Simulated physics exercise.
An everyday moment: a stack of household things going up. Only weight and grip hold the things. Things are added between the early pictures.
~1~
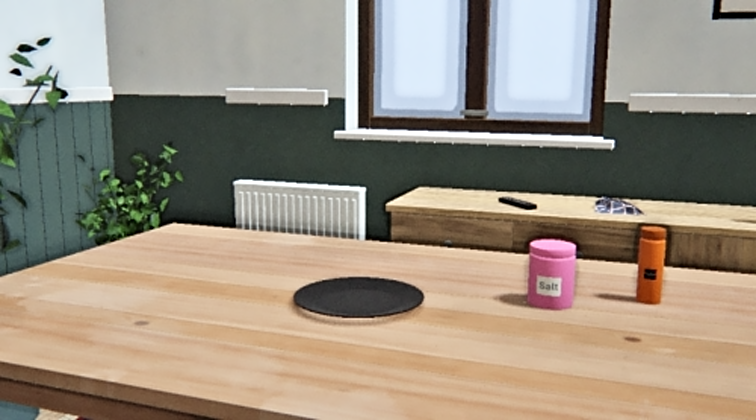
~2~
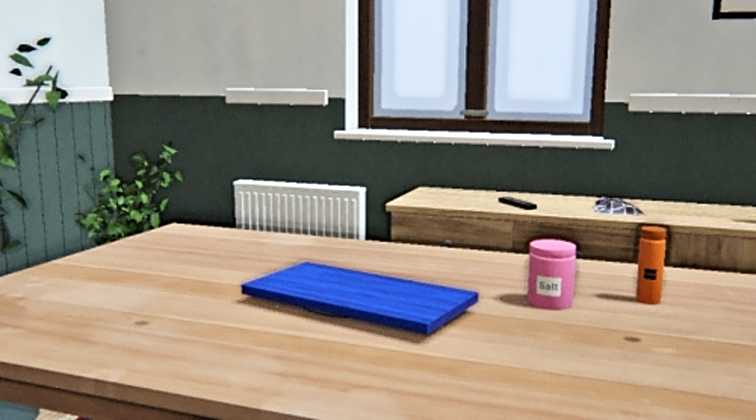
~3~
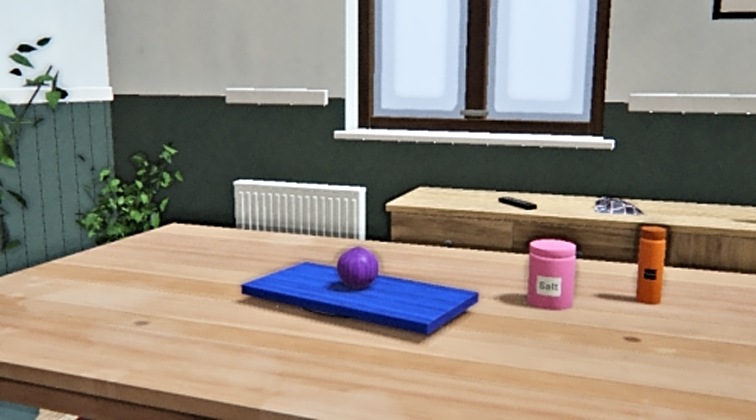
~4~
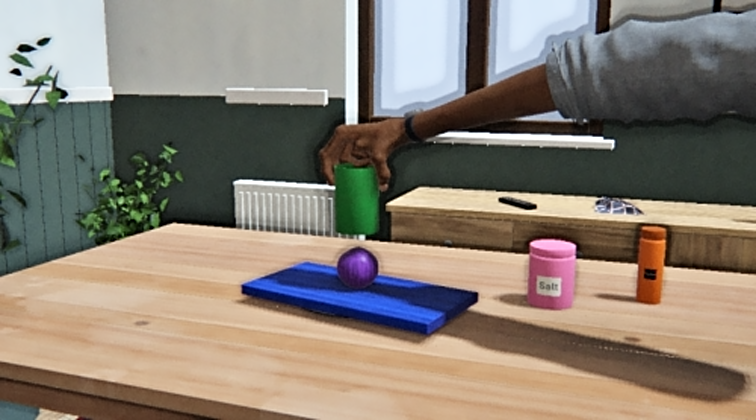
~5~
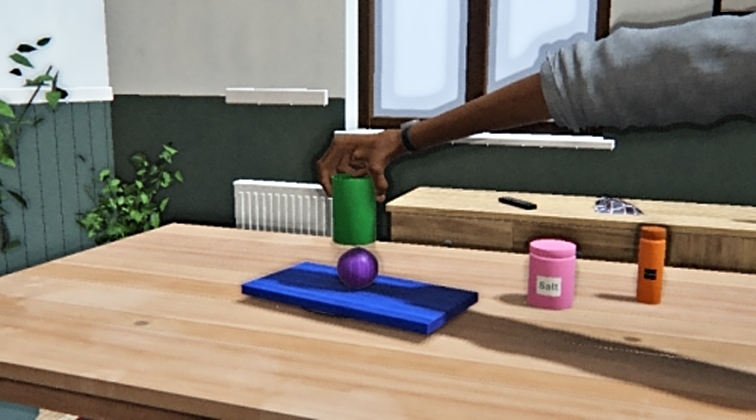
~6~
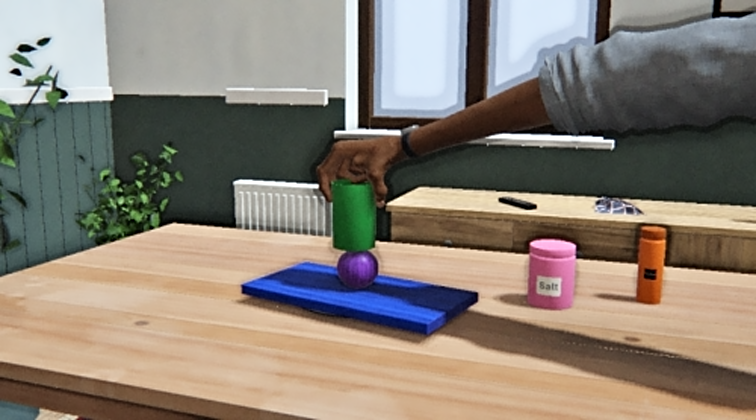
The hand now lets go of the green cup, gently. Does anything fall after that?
It loses its balance.
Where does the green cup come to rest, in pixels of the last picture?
Around (264, 260).
Then, 0.40 s after the last picture, green cup tipped 44° from how it was near (329, 223).
Then, 0.50 s after the last picture, green cup now fallen.
Then, 0.60 s after the last picture, things are still on the move.
Then, 1.70 s after the last picture, nothing new.
At rest, fallen, green cup; the other 5 in place. Seen from the same camera at the end, green cup near (264, 260). The pile comes apart.
